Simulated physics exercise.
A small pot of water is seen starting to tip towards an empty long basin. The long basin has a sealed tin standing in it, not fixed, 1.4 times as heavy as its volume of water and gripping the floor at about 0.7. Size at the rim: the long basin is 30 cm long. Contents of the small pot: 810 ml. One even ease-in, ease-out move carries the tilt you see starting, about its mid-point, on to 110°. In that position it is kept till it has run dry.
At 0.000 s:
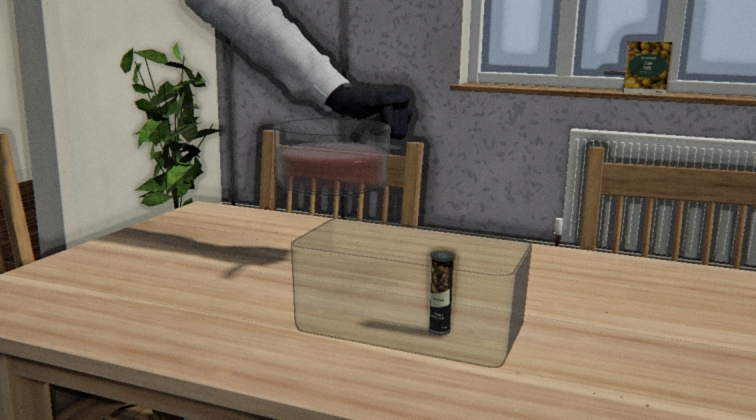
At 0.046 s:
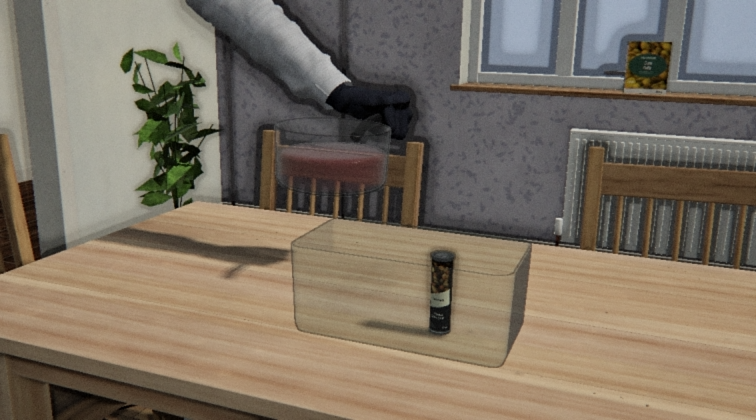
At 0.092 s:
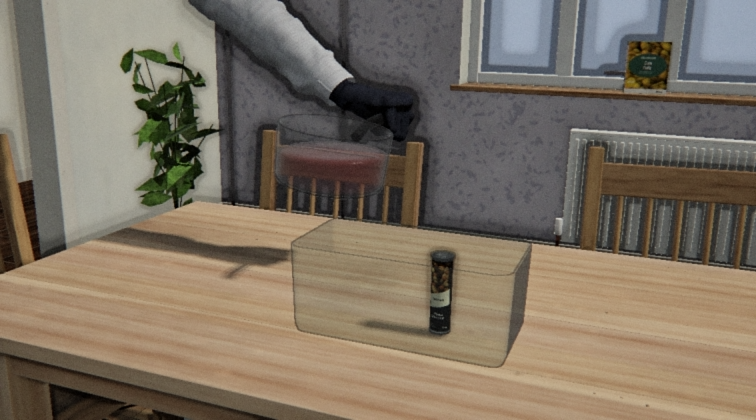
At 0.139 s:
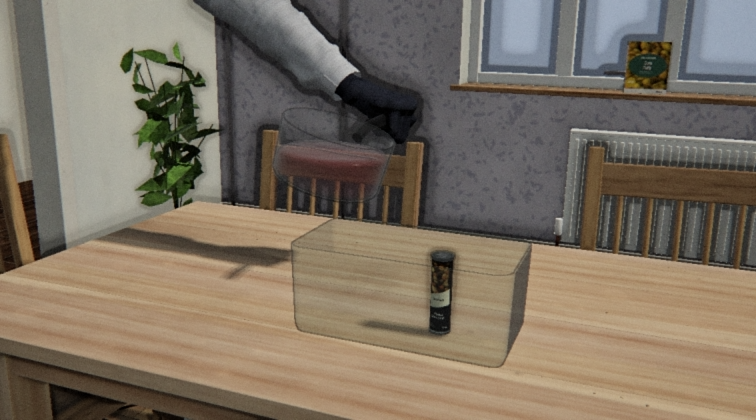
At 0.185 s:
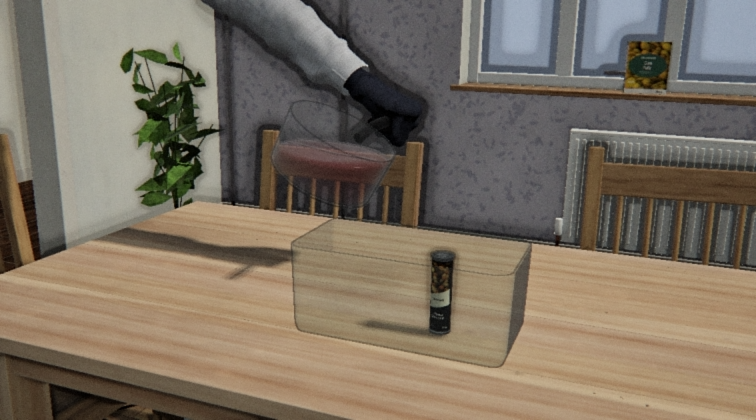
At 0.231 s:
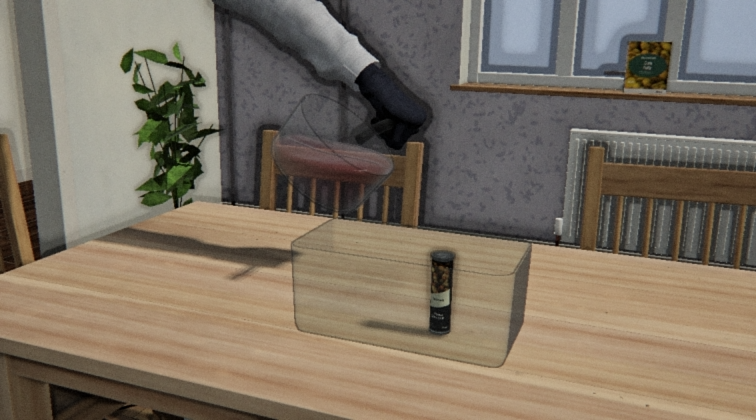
Clear container of pinkish liquid tilting steadily rightward in a black-gloved hand above a clear basin on a wooden table.
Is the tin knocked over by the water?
No.
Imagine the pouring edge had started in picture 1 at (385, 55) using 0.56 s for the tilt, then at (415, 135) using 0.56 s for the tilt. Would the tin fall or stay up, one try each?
In the first try it comes down; in the second it remains standing.
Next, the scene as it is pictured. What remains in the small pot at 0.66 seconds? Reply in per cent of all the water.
I reckon near 5 per cent still sits there.
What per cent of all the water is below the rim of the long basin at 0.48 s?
Around 48%.
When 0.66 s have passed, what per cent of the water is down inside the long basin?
I'd say roughly 92 in a hundred of it.
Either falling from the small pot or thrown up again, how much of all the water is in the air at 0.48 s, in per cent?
Some 30 per cent, I reckon.
By 0.48 s the tilt is 105° and 22 per cent is still to pour; the tin stands where it began.
By 0.66 s the tilt is 110° and 5 per cent is still to pour; the tin stands where it began.
By 0.85 s the tilt is 110° and 0 per cent is still to pour; the tin stands where it began.
By 1.06 s the tilt is 110° and 0 per cent is still to pour; the tin stands where it began.
At rest the tin stands where it began.
